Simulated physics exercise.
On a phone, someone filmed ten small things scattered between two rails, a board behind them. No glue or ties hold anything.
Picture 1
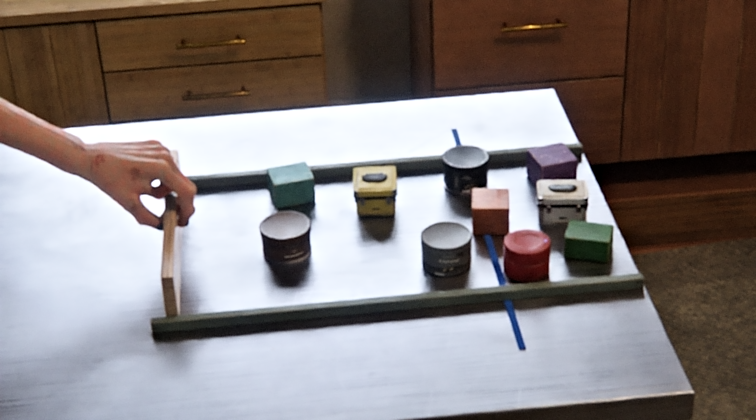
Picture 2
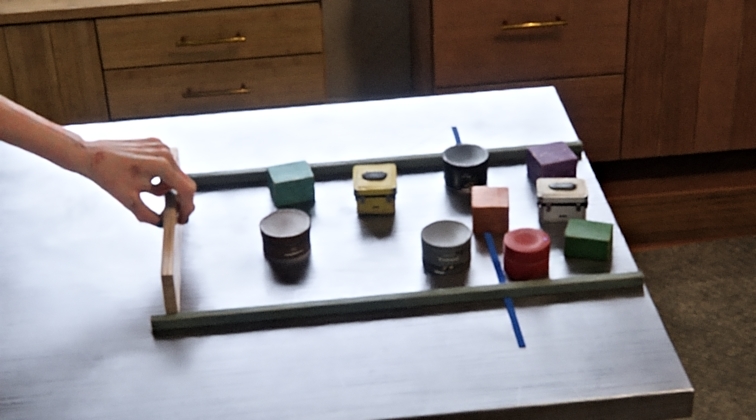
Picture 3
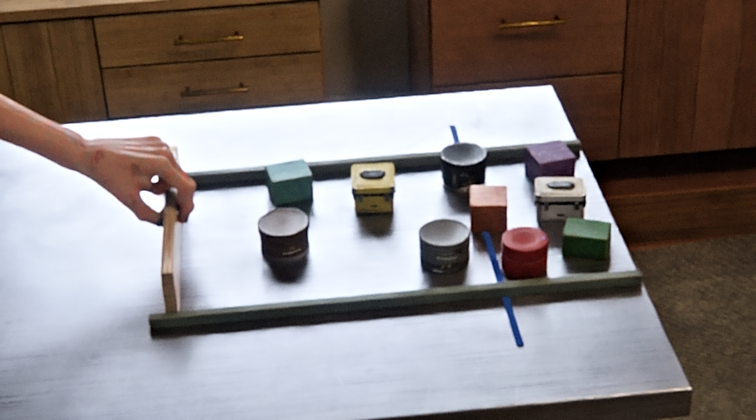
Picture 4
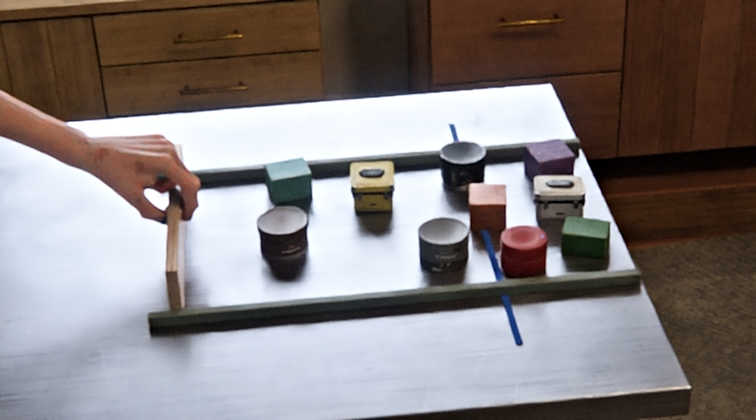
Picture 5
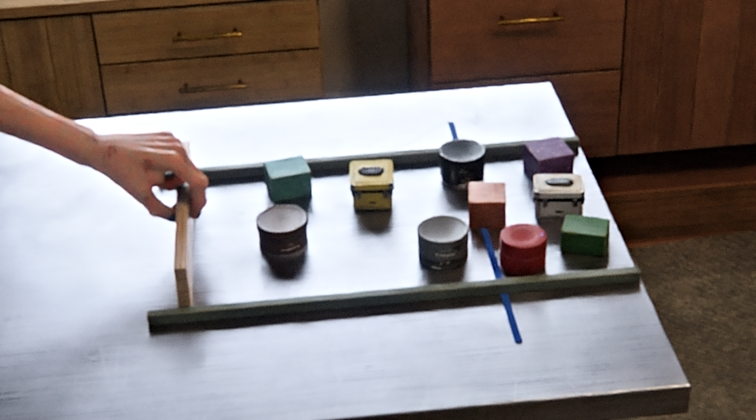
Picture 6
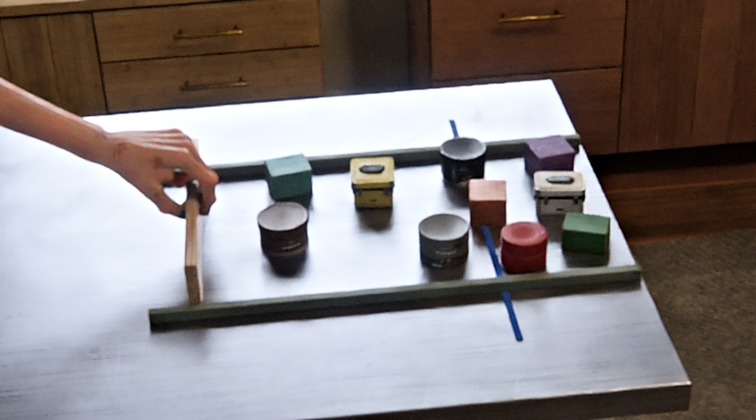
In this clip, a hand holding an upright wooden board at the left moves it slightly to the right between two dark rails, while the blocks, cases, pots and red lid scattered across the table stay essentially still.
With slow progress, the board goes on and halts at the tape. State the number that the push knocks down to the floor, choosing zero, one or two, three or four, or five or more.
The edge claims none.
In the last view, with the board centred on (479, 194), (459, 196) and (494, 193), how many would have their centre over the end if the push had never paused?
The numbers past the end are 0, 0 and 0.
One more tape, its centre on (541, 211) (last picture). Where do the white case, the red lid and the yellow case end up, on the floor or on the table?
In short: White case gone, red lid safe, yellow case safe.
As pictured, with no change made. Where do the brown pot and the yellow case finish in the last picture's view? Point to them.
Okay, so first (509, 211), and next (501, 184).
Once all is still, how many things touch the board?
It touches 4.
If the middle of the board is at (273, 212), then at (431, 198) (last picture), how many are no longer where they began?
By then 2, and later 6.
Soon after, none off yet; green block at rest near (586, 233); purple block at rest near (549, 159); white case at rest near (560, 195).
At rest, the number that fall off is zero.
